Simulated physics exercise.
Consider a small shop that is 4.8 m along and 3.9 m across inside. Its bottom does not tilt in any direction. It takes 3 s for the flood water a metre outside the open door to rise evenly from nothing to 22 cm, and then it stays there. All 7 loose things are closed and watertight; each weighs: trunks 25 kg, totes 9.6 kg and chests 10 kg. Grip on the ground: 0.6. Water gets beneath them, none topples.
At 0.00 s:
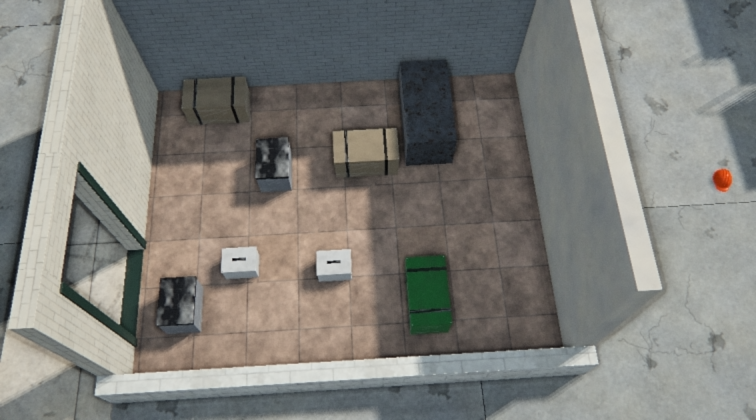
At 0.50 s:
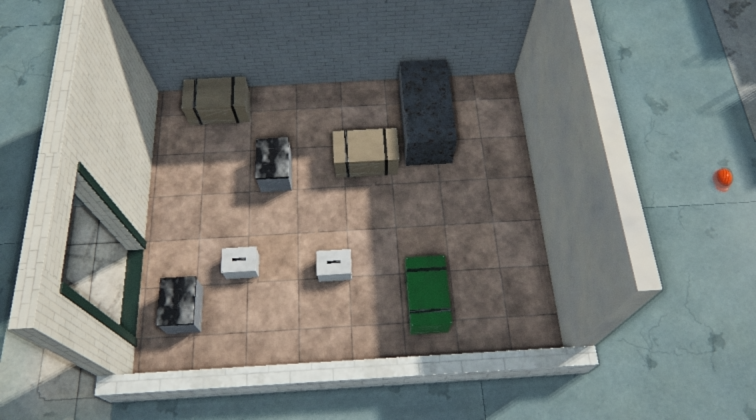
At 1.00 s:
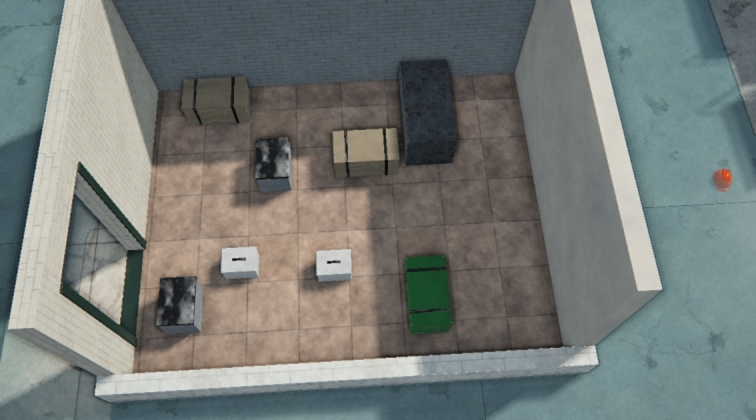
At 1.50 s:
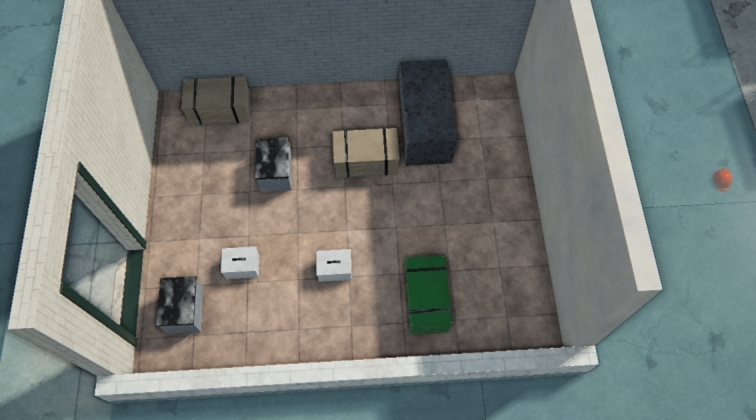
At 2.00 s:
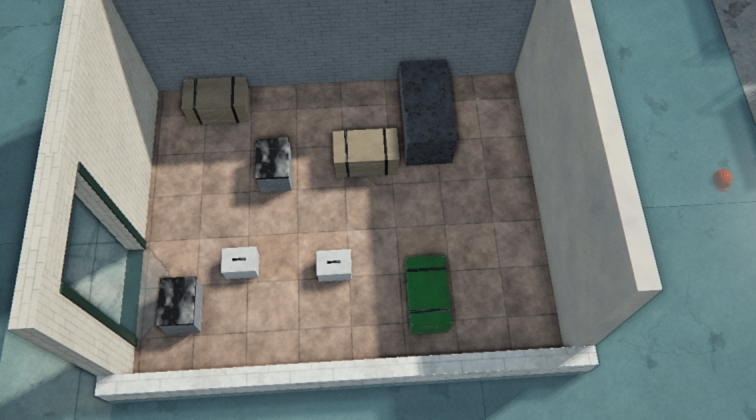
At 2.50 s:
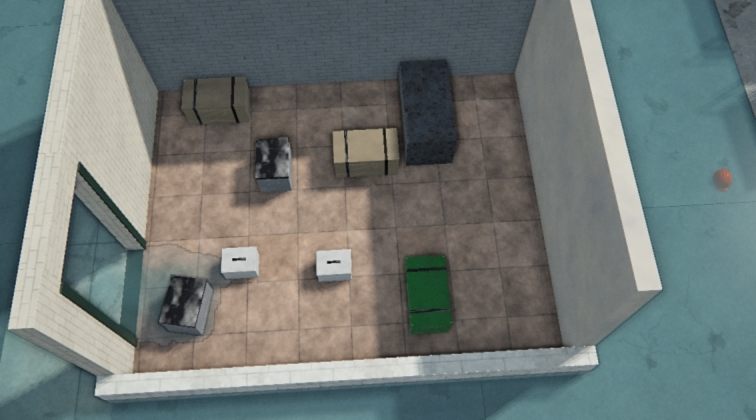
Water spreads around a small walled shop, then enters at left and shifts a box.
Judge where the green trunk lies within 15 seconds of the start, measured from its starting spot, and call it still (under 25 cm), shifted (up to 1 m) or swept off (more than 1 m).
It is swept off.
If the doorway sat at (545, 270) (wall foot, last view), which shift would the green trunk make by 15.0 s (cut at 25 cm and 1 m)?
Note: Green trunk displaced a long way.
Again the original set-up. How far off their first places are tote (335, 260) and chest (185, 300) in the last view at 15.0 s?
In turn: 250 cm, 400 cm.
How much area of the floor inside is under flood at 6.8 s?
About 15 m2.
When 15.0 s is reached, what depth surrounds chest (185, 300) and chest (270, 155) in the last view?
Depths: Near 14 cm, then near 11 cm.
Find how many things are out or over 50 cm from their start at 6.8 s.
Answer: 4.
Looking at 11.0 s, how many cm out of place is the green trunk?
Around 300 cm from the start by that time.
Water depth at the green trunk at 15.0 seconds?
Close to 14 centimetres.
After 3.5 s the green trunk is near (429, 290), 0.0 m from its start, aground; 0 afloat.
After 6.8 s the green trunk is near (488, 260), 0.8 m from its start, aground; 2 afloat.
After 11.0 s the green trunk is near (489, 79), 2.9 m from its start, afloat; 6 afloat.
After 15.0 s the green trunk is near (469, 102), 2.5 m from its start, afloat; 7 afloat.
